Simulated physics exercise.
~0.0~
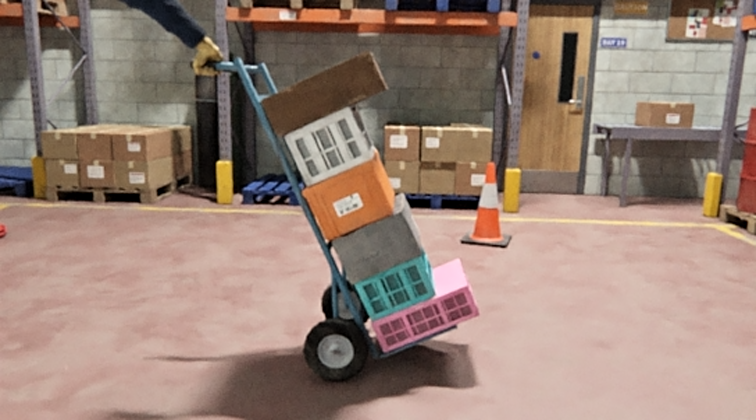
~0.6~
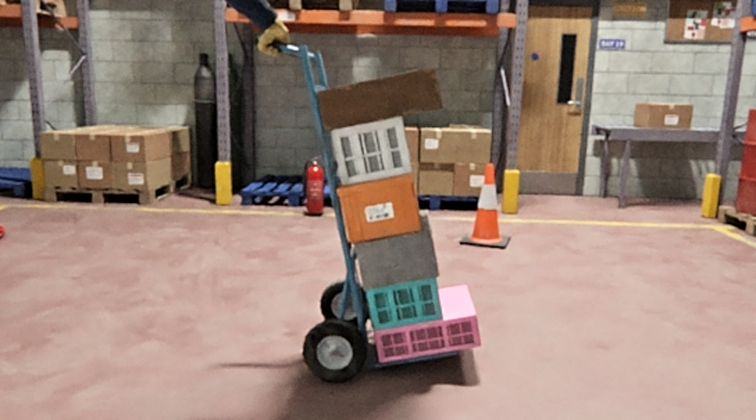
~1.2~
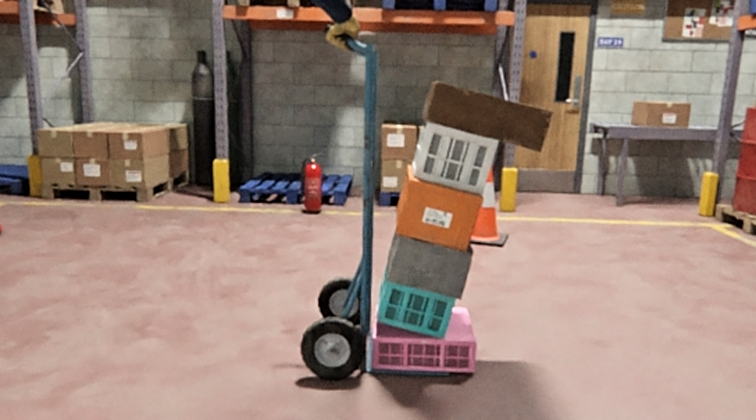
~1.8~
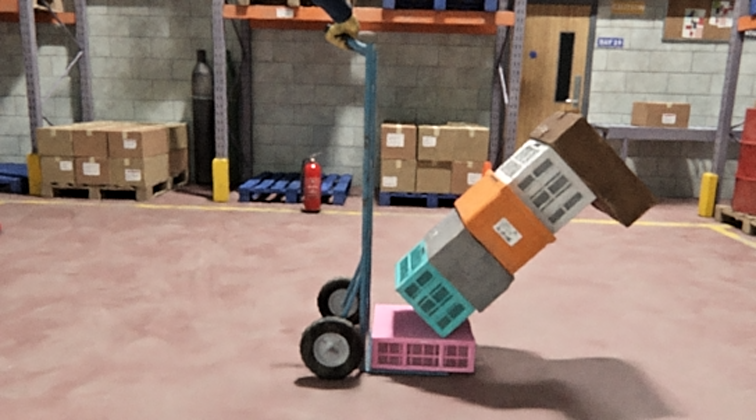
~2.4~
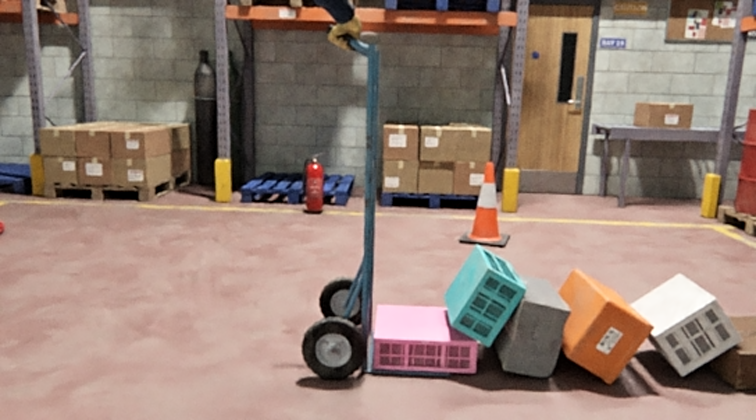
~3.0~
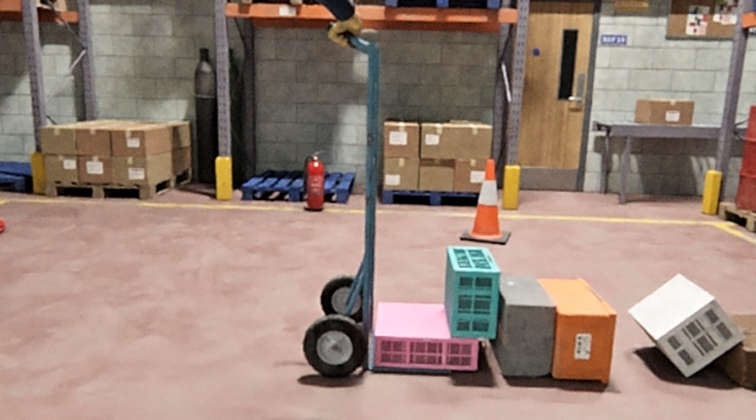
In a warehouse with a grey block wall and orange racking, seen from the side, a gloved hand holds a blue sack truck tilted back to the left. Its stack has a pink crate at the bottom, then a turquoise crate, a grey parcel, an orange tote, a white crate and a brown box on top. The hand swings the truck upright, and everything above the pink crate leans and topples to the right. The grey, orange, white and brown pieces end on the floor, while the turquoise crate rests tipped over against the pink one, which stays in place.
